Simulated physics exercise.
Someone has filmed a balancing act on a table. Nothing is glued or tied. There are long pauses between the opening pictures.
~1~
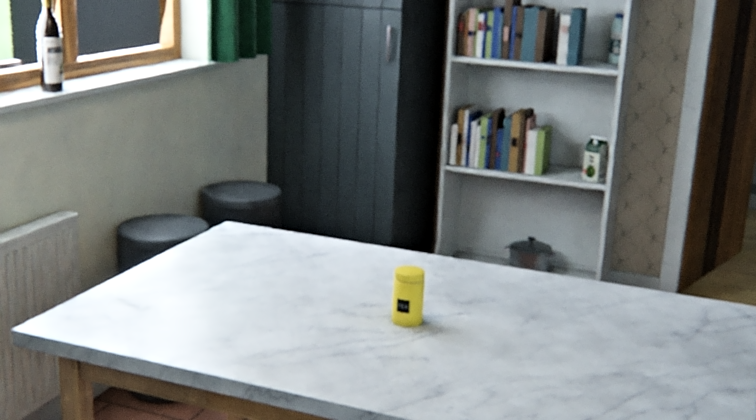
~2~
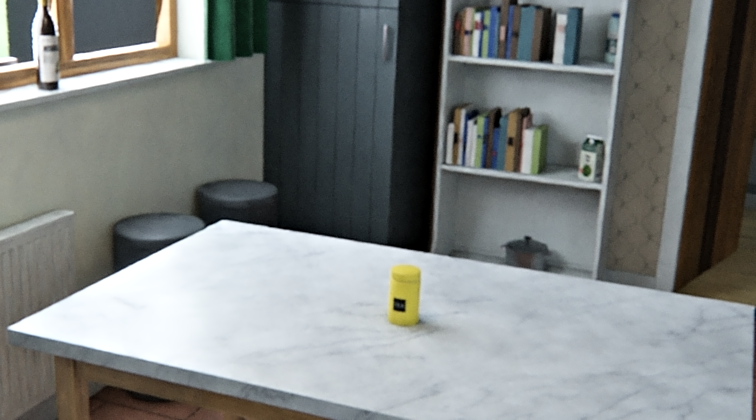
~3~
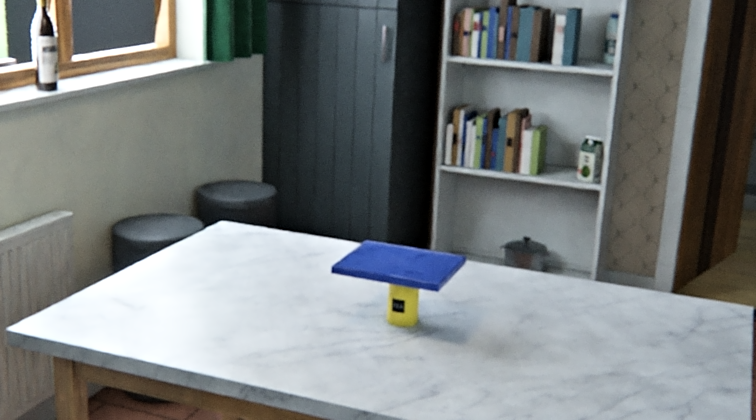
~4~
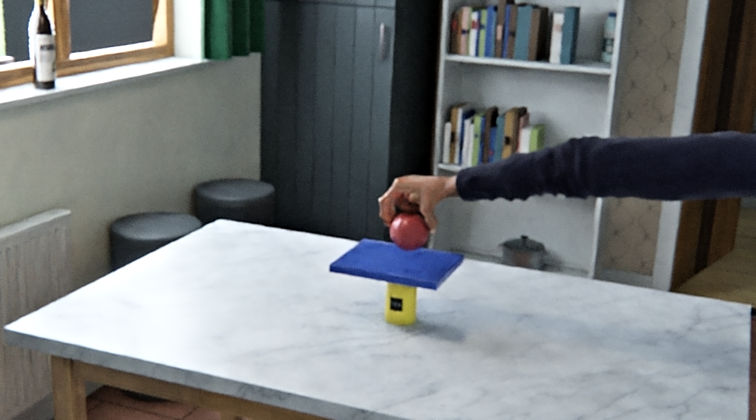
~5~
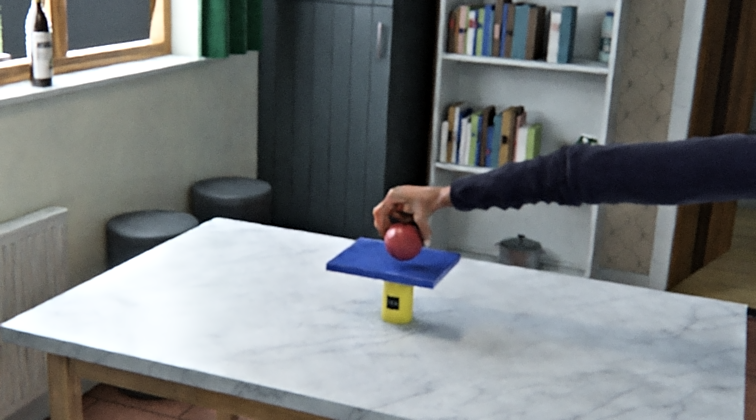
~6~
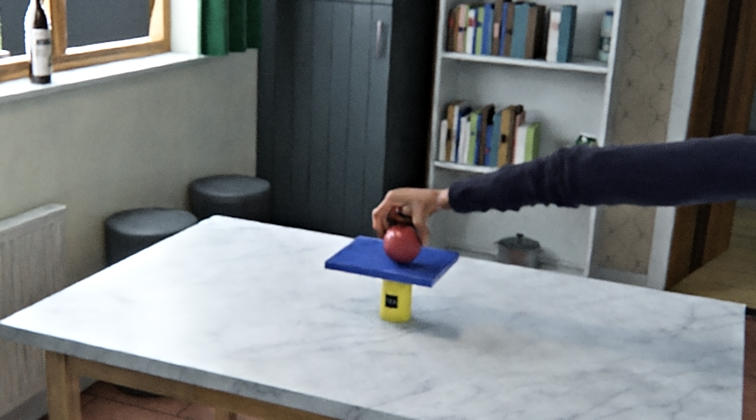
On a marble table, a blue lid appears on a yellow container and a hand lowers a red apple onto it.
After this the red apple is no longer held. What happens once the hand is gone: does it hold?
It holds.
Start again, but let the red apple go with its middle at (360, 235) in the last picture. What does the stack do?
Then it comes apart.
Then, 0.10 s later than the last frame, all is still.
Then, 0.40 s later than the last frame, red apple resting near (402, 244).
When it is over, all 3 as before. End places, in pixels of the last picture, red apple near (402, 244). The stack stays up.
